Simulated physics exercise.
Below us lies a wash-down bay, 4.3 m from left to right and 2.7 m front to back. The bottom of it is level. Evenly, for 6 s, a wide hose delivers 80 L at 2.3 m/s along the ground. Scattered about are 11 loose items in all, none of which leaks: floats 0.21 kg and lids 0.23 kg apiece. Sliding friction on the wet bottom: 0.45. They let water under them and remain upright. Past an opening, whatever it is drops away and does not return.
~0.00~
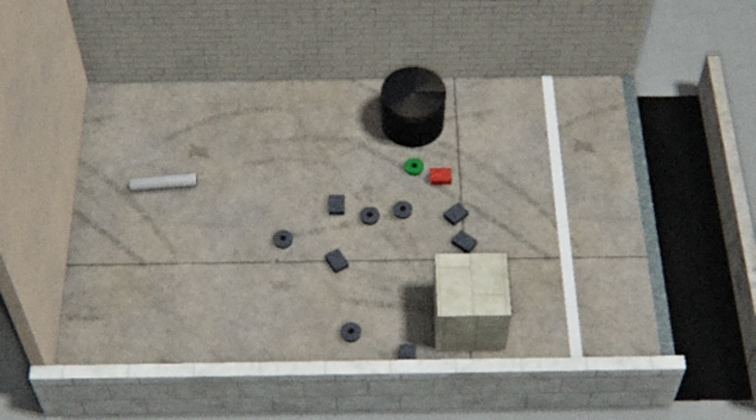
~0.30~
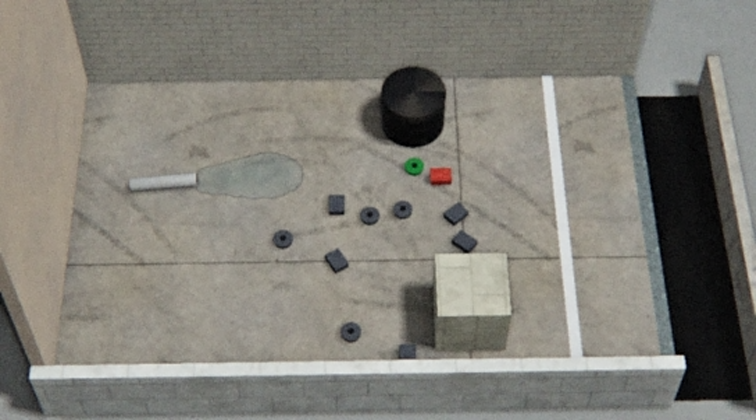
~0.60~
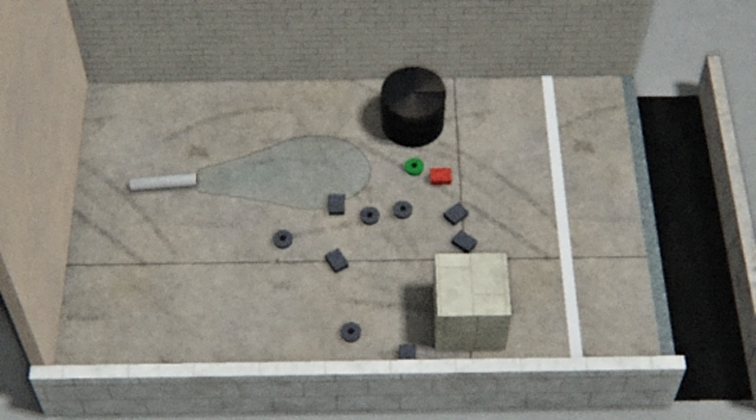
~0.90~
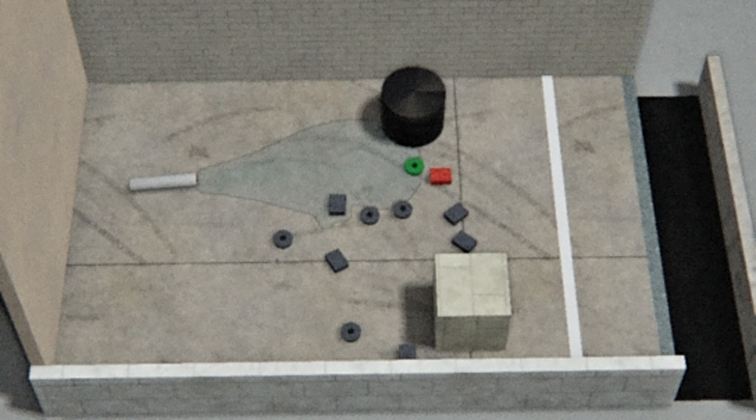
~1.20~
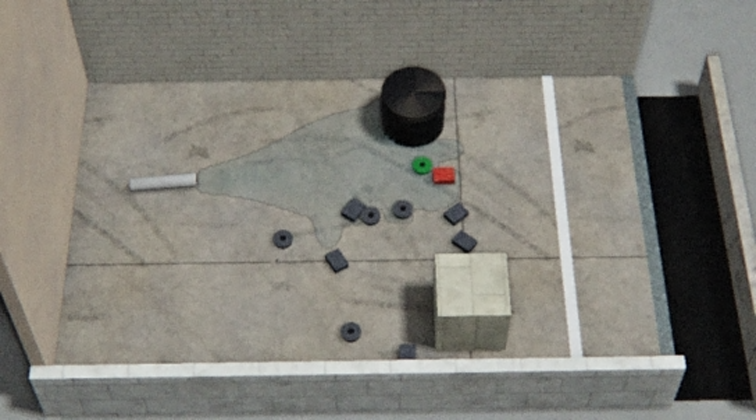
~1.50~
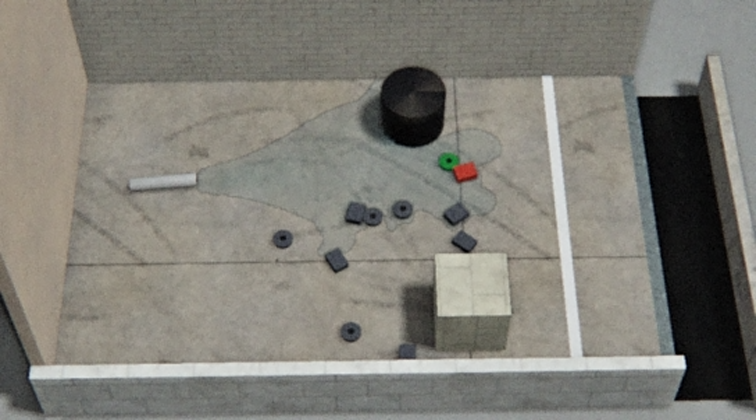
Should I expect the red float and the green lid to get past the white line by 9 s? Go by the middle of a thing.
Lab note - red float: Beyond, green lid: Beyond.
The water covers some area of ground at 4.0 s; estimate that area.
Wet area: Approx. 4.0 m2.
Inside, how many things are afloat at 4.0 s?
The count is 0.
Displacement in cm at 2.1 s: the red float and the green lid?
About 60 and 80 cm by then.
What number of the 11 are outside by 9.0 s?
The count is 1.
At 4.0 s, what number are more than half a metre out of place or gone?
The number comes to 2.
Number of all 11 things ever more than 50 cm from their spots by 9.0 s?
Count: 2.
After 2.1 s the red float is near (520, 173), 0.6 m from its start, aground; the green lid is near (520, 151), 0.8 m from its start, aground; 0 of 11 are over the mark; 0 afloat.
After 4.0 s the red float has gone out; the green lid is near (598, 129), 1.5 m from its start, aground; 2 of 11 are over the mark; 0 afloat.
After 6.3 s the red float has gone out; the green lid is near (609, 122), 1.6 m from its start, aground; 2 of 11 are over the mark; 0 afloat.
After 9.0 s the red float has gone out; the green lid is near (624, 115), 1.7 m from its start, aground; 2 of 11 are over the mark; 0 afloat.
